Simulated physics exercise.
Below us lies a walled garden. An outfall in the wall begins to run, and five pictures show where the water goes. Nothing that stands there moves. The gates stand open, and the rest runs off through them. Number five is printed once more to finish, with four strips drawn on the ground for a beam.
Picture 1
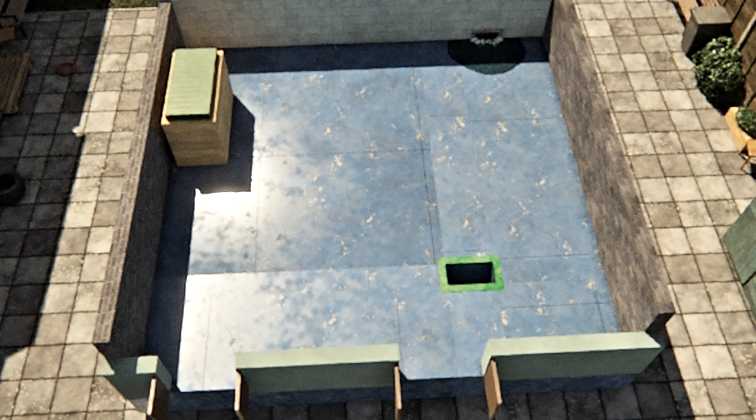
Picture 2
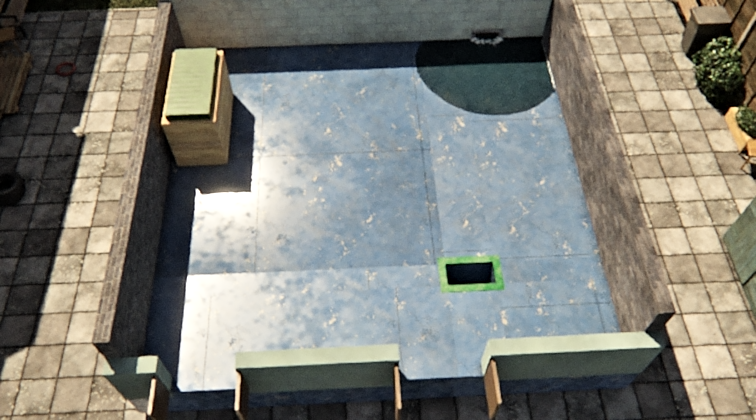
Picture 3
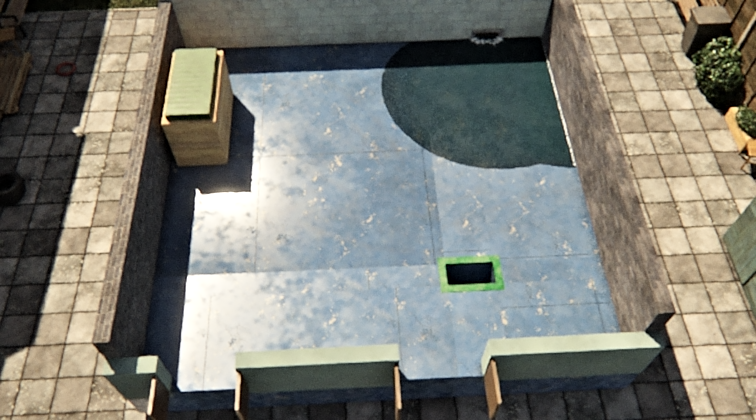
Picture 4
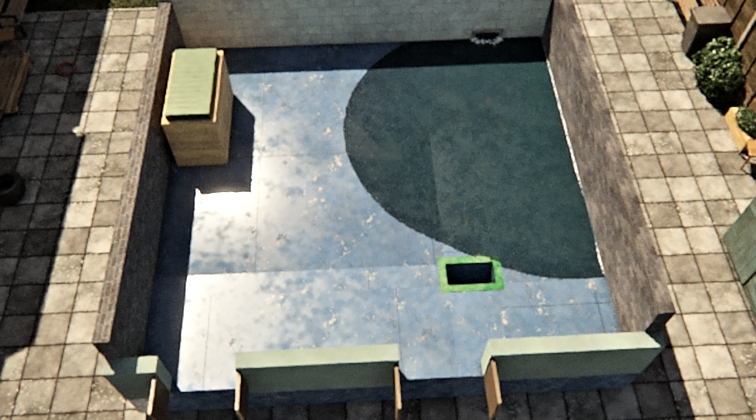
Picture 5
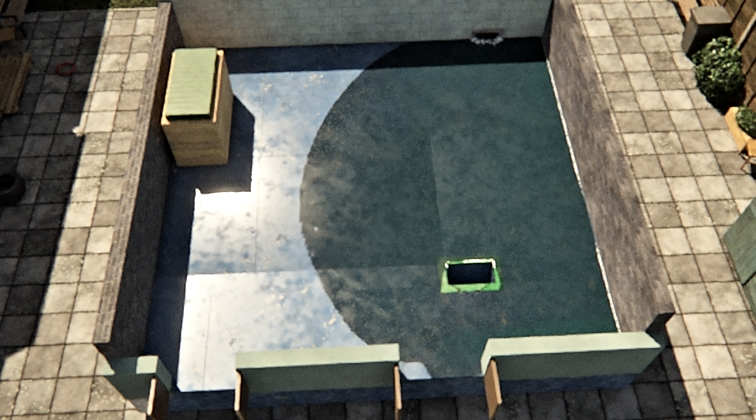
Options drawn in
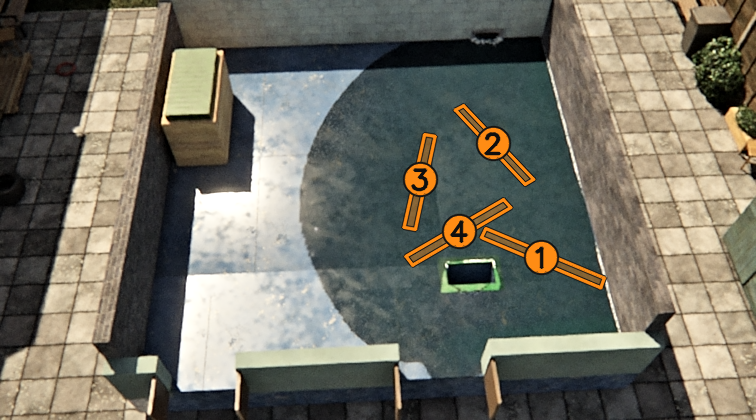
Dark water spreads from the top right corner across the blue floor, surrounding the green-edged gully.
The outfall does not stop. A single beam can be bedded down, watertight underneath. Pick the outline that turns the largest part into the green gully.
Best: 3.
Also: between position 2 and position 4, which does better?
That would be 2.
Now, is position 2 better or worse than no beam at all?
It is worse.
In orange, 1 from (483, 233) to (602, 282); 2 from (459, 107) to (529, 181); 3 from (409, 228) to (429, 135); 4 from (409, 260) to (507, 203).
With 1, about 11 % of the stream goes into the green gully, about 87 % out by the gates.
With 2, about 18 % of the stream goes into the green gully, about 81 % out by the gates.
With 3, about 27 % of the stream goes into the green gully, about 72 % out by the gates.
With 4, about 9 % of the stream goes into the green gully, about 91 % out by the gates.
